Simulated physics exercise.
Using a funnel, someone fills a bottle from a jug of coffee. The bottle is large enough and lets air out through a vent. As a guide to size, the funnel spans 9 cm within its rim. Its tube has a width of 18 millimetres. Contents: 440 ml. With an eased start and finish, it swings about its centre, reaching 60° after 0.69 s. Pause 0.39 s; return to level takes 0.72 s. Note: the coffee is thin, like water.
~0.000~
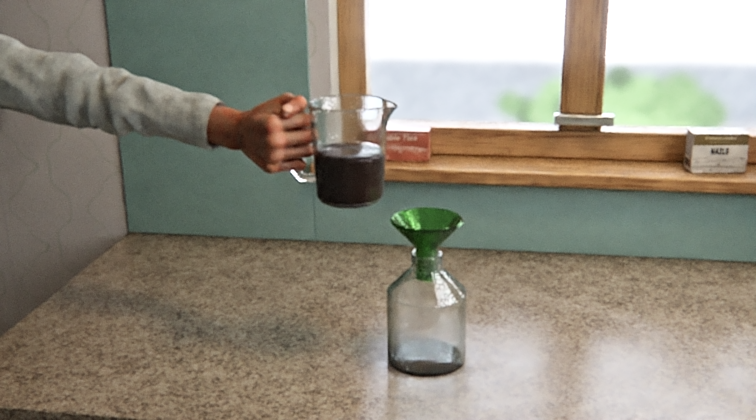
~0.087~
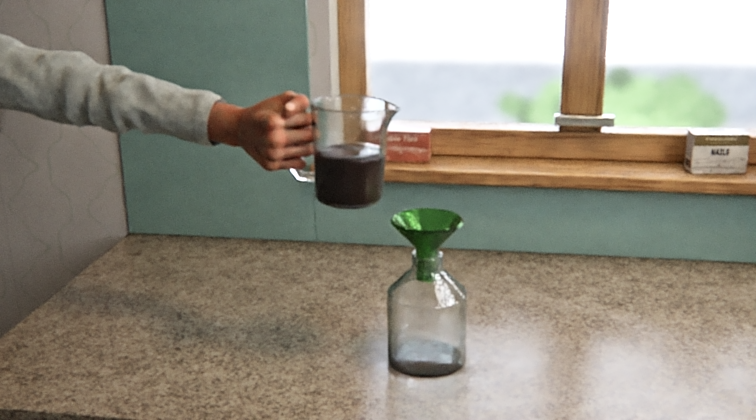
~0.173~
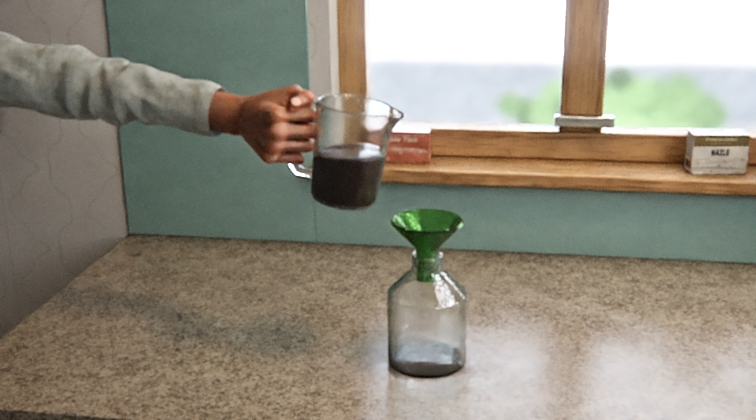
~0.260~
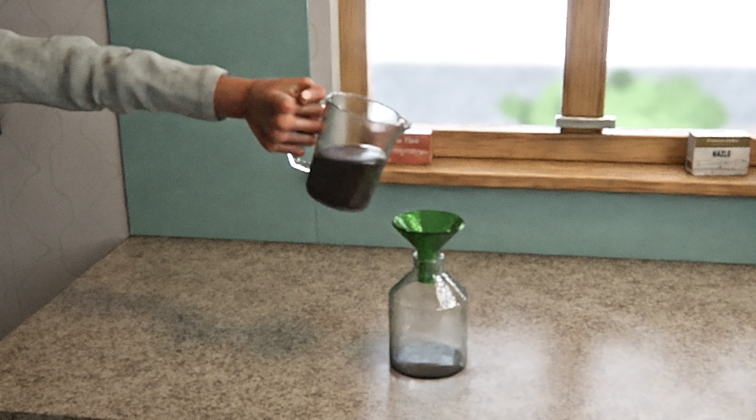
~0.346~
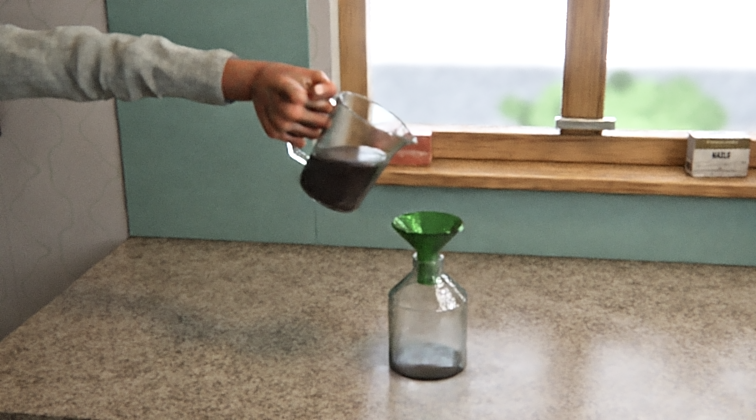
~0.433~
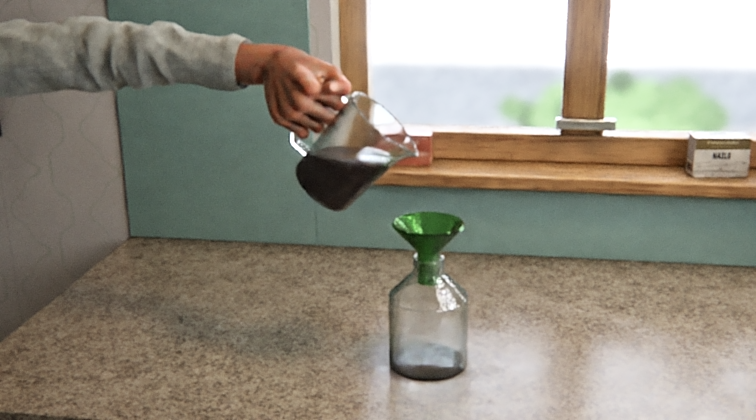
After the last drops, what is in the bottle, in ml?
Roughly 70 ml.
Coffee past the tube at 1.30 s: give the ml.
30 ml.
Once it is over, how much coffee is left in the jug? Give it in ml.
I'd say some 360 ml remain at that point.
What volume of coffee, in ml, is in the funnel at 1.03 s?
Roughly 25 ml.
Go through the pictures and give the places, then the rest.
In the first picture, it leans 0°; its right rim is at (398, 105); the coffee meets the walls at (328, 147) and (376, 150); the funnel's rim runs from (395, 222) to (459, 225).
In the second picture, it leans 2°; its right rim is at (400, 108); the coffee meets the walls at (328, 149) and (377, 150).
In the third picture, it leans 9°; its right rim is at (405, 115); the coffee meets the walls at (324, 151) and (377, 152).
In the fourth picture, it leans 19°; its right rim is at (412, 126); the coffee meets the walls at (322, 151) and (379, 153).
In the fifth picture, it leans 30°; its right rim is at (416, 141); the coffee meets the walls at (315, 156) and (381, 154).
In the sixth picture, it leans 42°; its right rim is at (419, 154); the coffee meets the walls at (309, 157) and (385, 156).
Then, 0.78 s in, the tilt is 60° and 0 ml has passed the tube, 5 ml is in the funnel, 415 ml in the jug and 0 ml has missed.
Then, 1.03 s in, the tilt is 60° and 15 ml has passed the tube, 25 ml is in the funnel, 375 ml in the jug and 0 ml has missed.
Then, 1.30 s in, the tilt is 48° and 30 ml has passed the tube, 30 ml is in the funnel, 360 ml in the jug and 10 ml has missed.
Then, 1.58 s in, the tilt is 12° and 60 ml has passed the tube, 10 ml is in the funnel, 355 ml in the jug and 15 ml has missed.
Finally, 70 ml has passed the tube, 0 ml is in the funnel, 355 ml in the jug and 15 ml has missed.
